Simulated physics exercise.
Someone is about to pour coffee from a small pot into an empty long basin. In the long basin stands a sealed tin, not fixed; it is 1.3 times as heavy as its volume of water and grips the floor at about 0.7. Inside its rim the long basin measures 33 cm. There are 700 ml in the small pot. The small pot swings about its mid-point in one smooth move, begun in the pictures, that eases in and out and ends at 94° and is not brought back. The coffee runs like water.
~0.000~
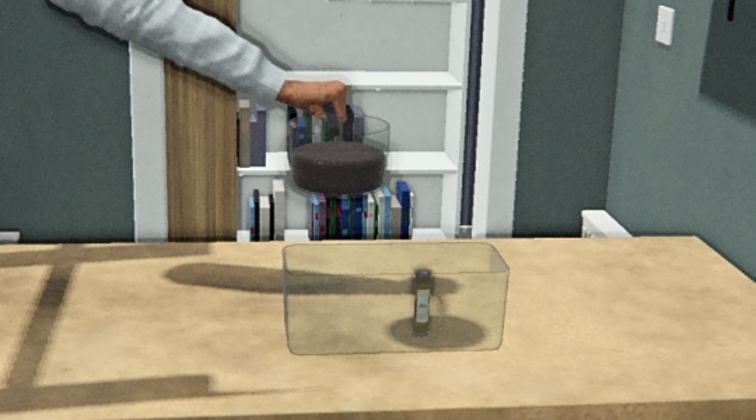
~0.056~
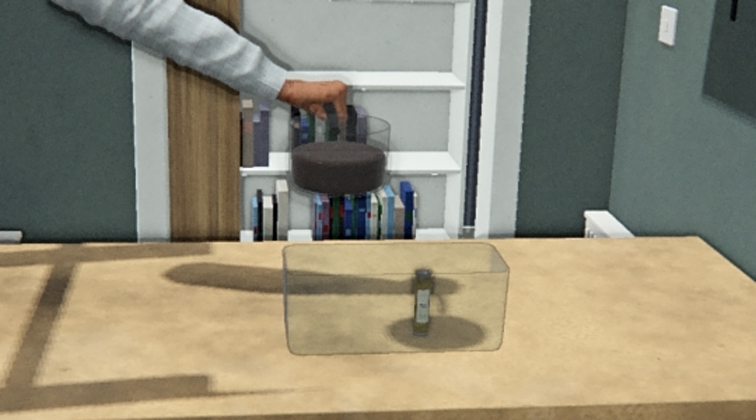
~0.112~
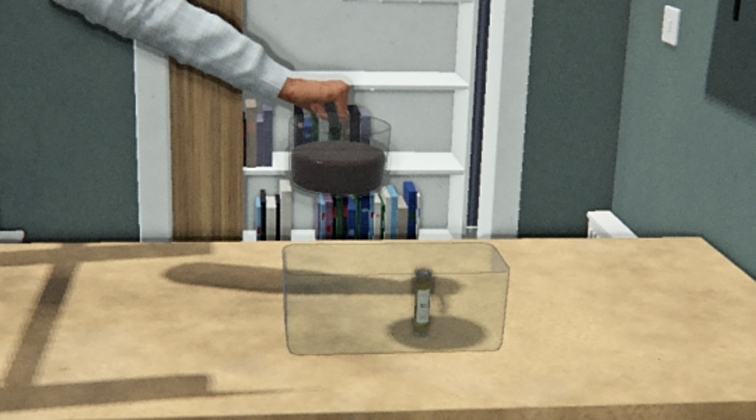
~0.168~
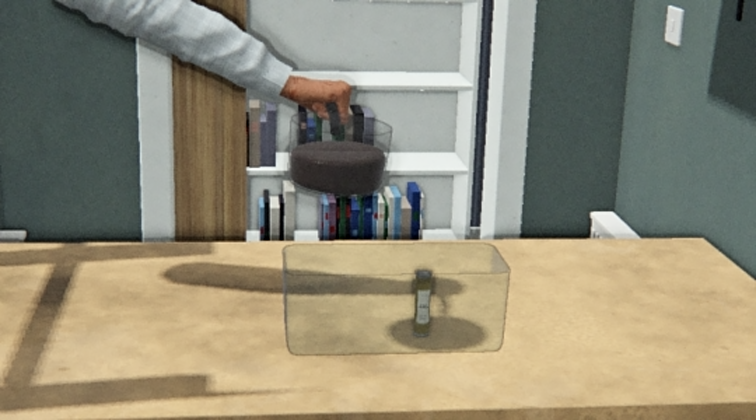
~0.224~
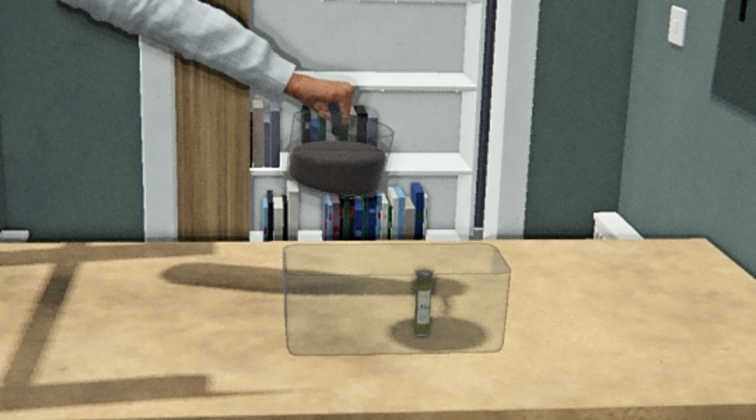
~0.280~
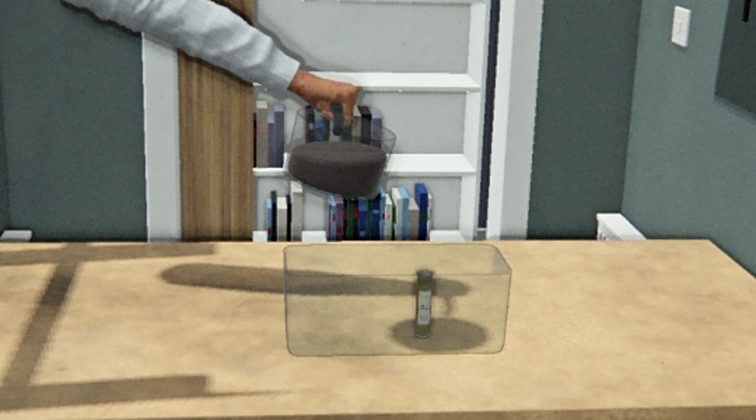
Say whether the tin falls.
The tin falls.
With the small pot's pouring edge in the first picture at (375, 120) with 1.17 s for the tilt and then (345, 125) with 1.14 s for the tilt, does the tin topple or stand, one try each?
First it falls; then it remains upright.
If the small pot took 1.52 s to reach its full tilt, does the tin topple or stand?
The tin goes over.
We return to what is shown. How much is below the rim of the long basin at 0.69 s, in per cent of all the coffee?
About 0 per cent.
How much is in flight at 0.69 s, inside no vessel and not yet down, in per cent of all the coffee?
About 16 per cent.
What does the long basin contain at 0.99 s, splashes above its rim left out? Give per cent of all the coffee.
Near 48 in a hundred.
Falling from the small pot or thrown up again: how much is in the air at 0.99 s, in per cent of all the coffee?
About 20 per cent.
After 0.69 s the tilt is 62° and 85 per cent is still to pour; the tin stands where it began.
After 0.99 s the tilt is 90° and 32 per cent is still to pour; the tin stands where it began.
After 1.30 s the tilt is 94° and 8 per cent is still to pour; the tin leans 7°.
After 1.64 s the tilt is 94° and 2 per cent is still to pour; the tin lies on its side.
In the end the tin lies on its side.
